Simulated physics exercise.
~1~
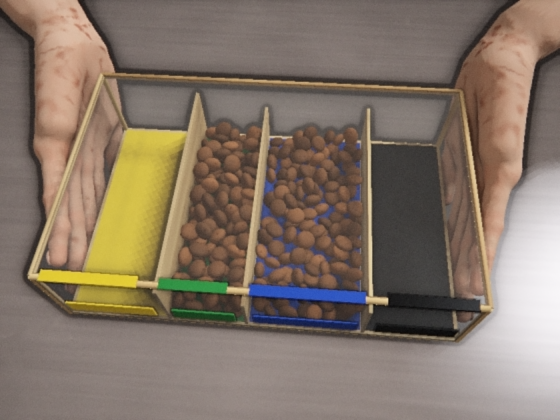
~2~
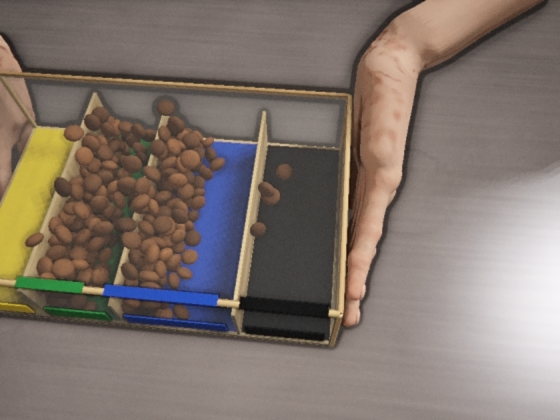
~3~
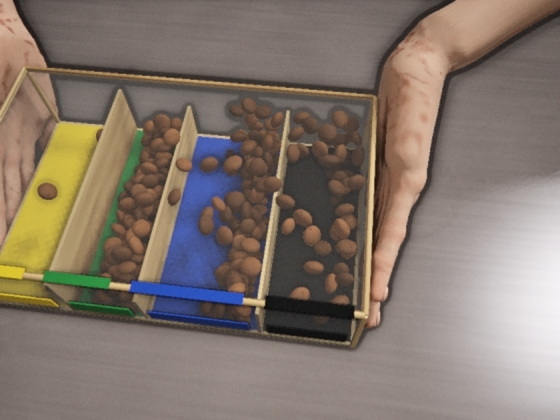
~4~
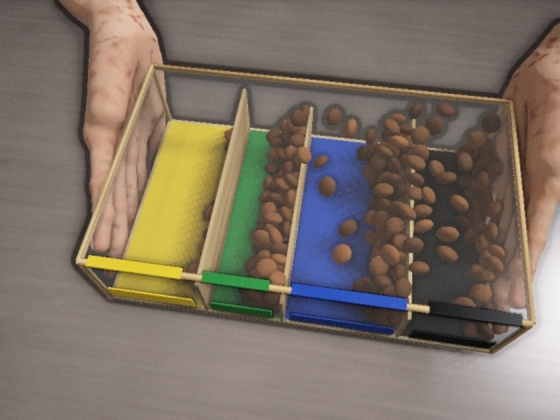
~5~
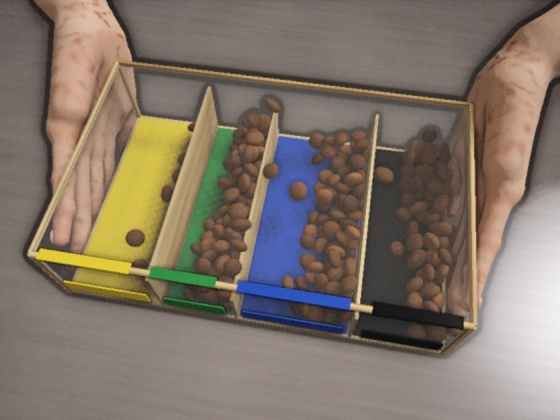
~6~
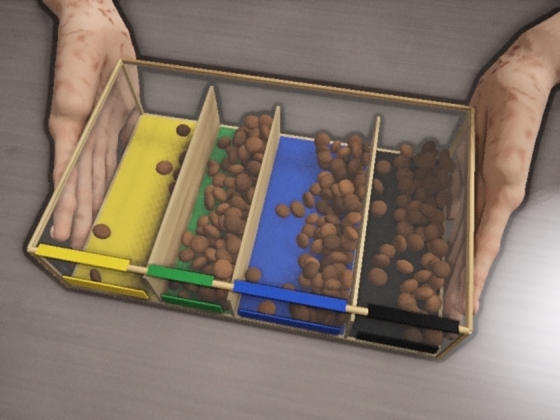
At the start, two hands hold a clear-lidded box divided into yellow, green, blue and black compartments, with brown kibble filling the green and blue ones. The hands shift the box to the left, and the pieces bunch toward the left, though a few appear in the black section. Then the box moves back to the right, and kibble spreads over the blue and black areas. It slides a little left again and comes to rest. At the end, most pieces lie in the green, blue and black compartments, with only a few in the yellow.
